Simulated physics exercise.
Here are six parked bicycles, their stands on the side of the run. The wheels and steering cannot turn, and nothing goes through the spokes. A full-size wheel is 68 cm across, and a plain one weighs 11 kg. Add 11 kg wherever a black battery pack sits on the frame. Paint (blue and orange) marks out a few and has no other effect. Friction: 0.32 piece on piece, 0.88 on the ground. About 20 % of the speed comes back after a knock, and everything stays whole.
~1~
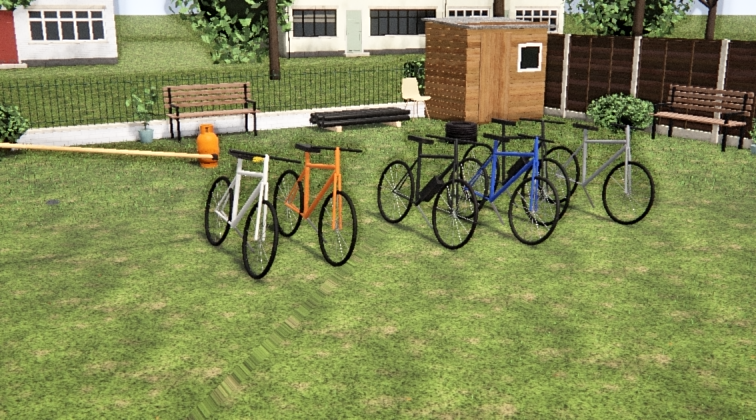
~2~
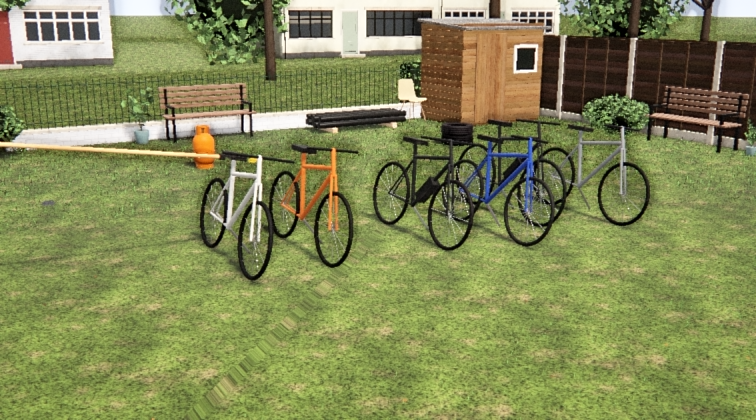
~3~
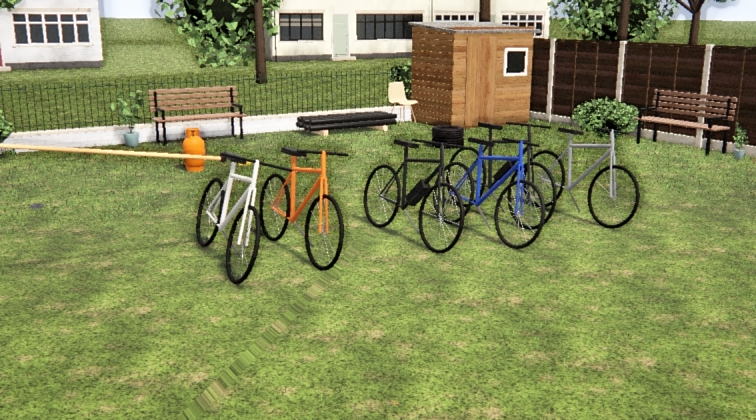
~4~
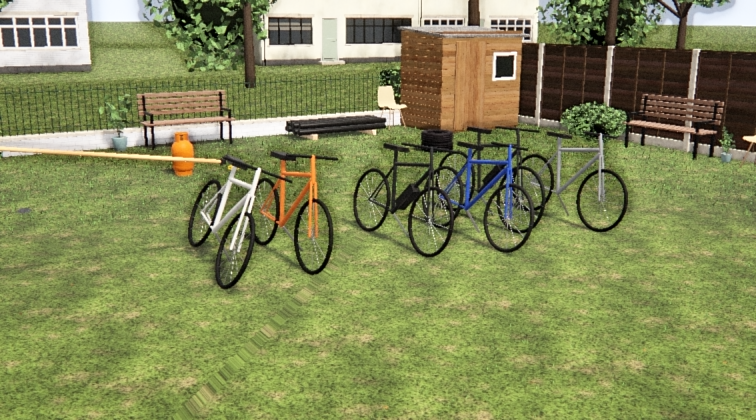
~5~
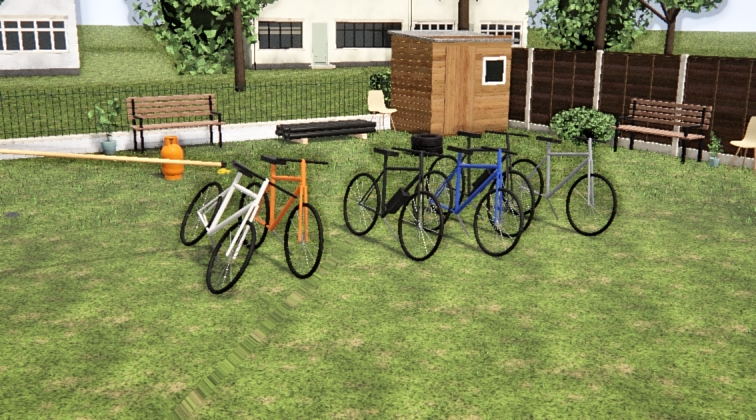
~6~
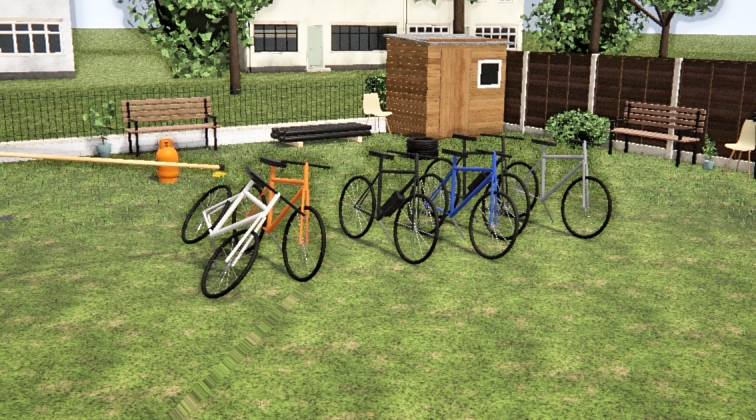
On a lawn, a long pole pushes a white parked bicycle, which leans over further right.
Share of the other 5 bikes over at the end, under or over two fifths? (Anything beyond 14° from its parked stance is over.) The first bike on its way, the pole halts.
Under two fifths.
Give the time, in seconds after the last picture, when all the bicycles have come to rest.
Time: About 1.5 s.
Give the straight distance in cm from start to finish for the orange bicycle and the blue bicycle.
Moved: Orange 70, blue 0.
Then, 0.20 s after the last picture, none of the 5 other bicycles over, 1 disturbed; orange bicycle leaning 12°.
Then, 0.46 s after the last picture, 1 of the 5 other bicycles over; orange bicycle leaning 35°.
Then, 0.66 s after the last picture, 1 of the 5 other bicycles over; orange bicycle leaning 75°.
Then, 0.86 s after the last picture, 1 of the 5 other bicycles over; orange bicycle lying flat.
At rest, 1 of the 5 other bicycles over; orange bicycle lying flat; blue bicycle unmoved. That is 20 per cent. Four left standing. As the last picture would show them, middles, orange bicycle near (332, 231), blue bicycle near (464, 195).
